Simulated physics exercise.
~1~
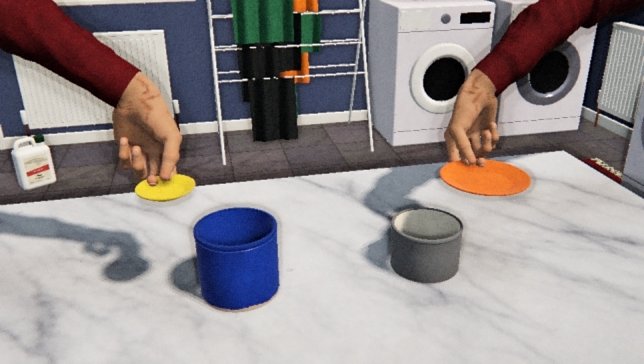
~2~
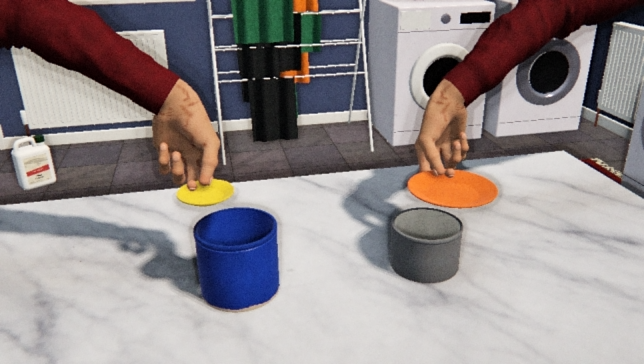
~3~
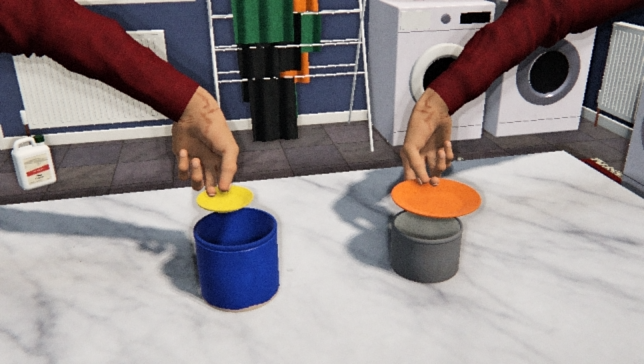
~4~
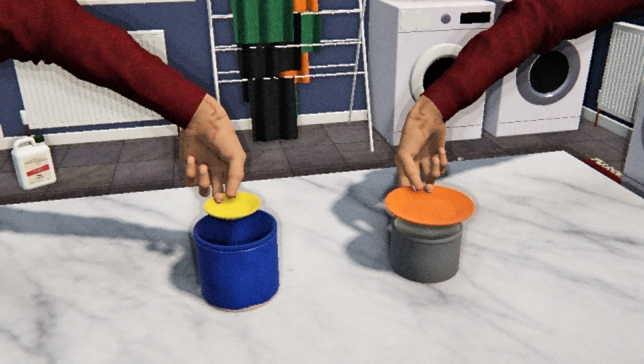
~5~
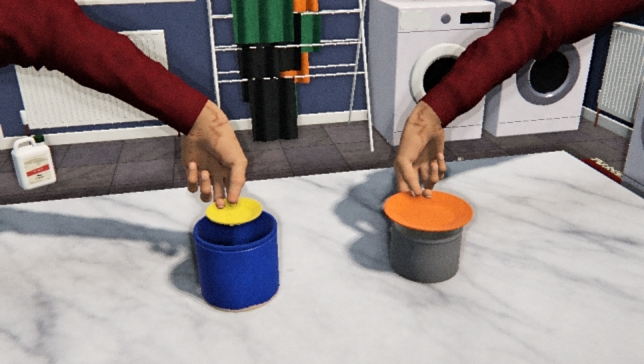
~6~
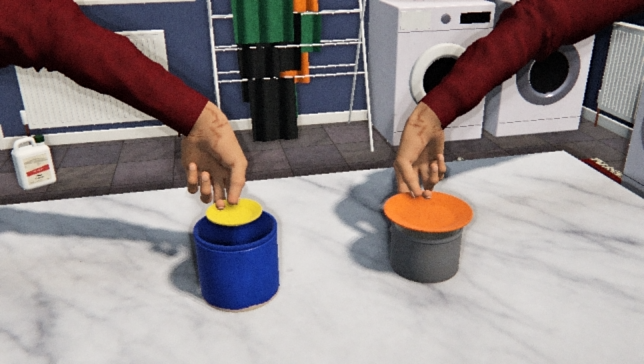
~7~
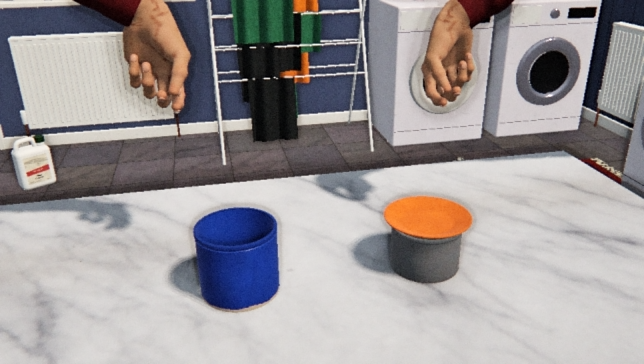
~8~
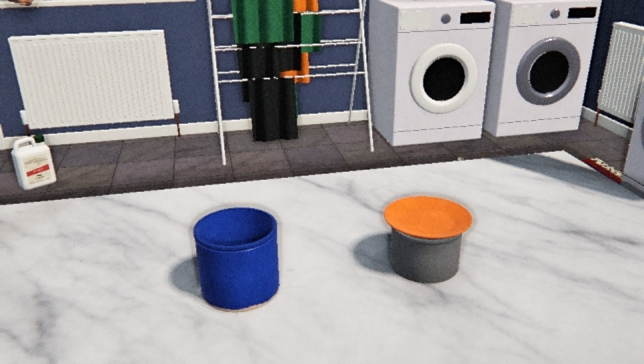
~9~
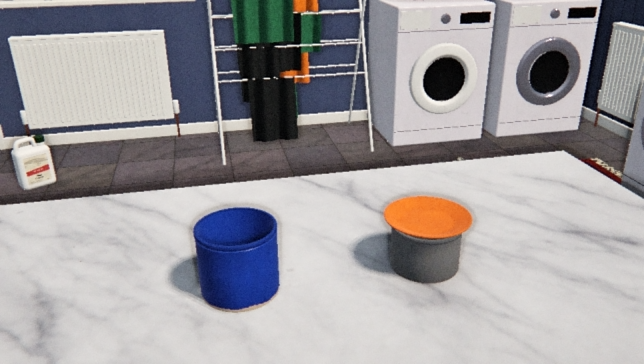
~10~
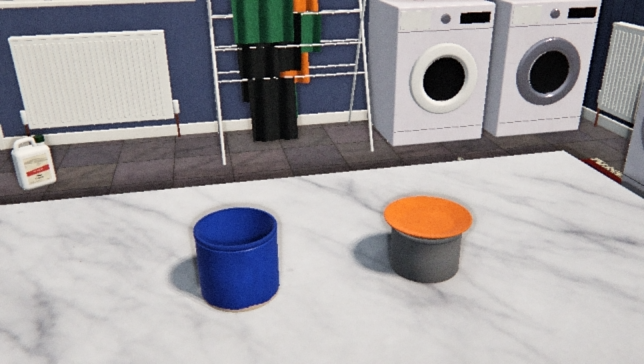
In a laundry room with two white washing machines and a drying rack, a blue container and a smaller grey one stand open on a white marble counter. Two hands in dark red sleeves reach in, the left holding a small yellow disc and the right a wider orange one. They move inward and bring the discs over the containers, then pause there. The hands let go and draw back out of view. The orange disc rests on the grey rim like a lid, while the yellow one drops into the blue container and is hidden from sight.
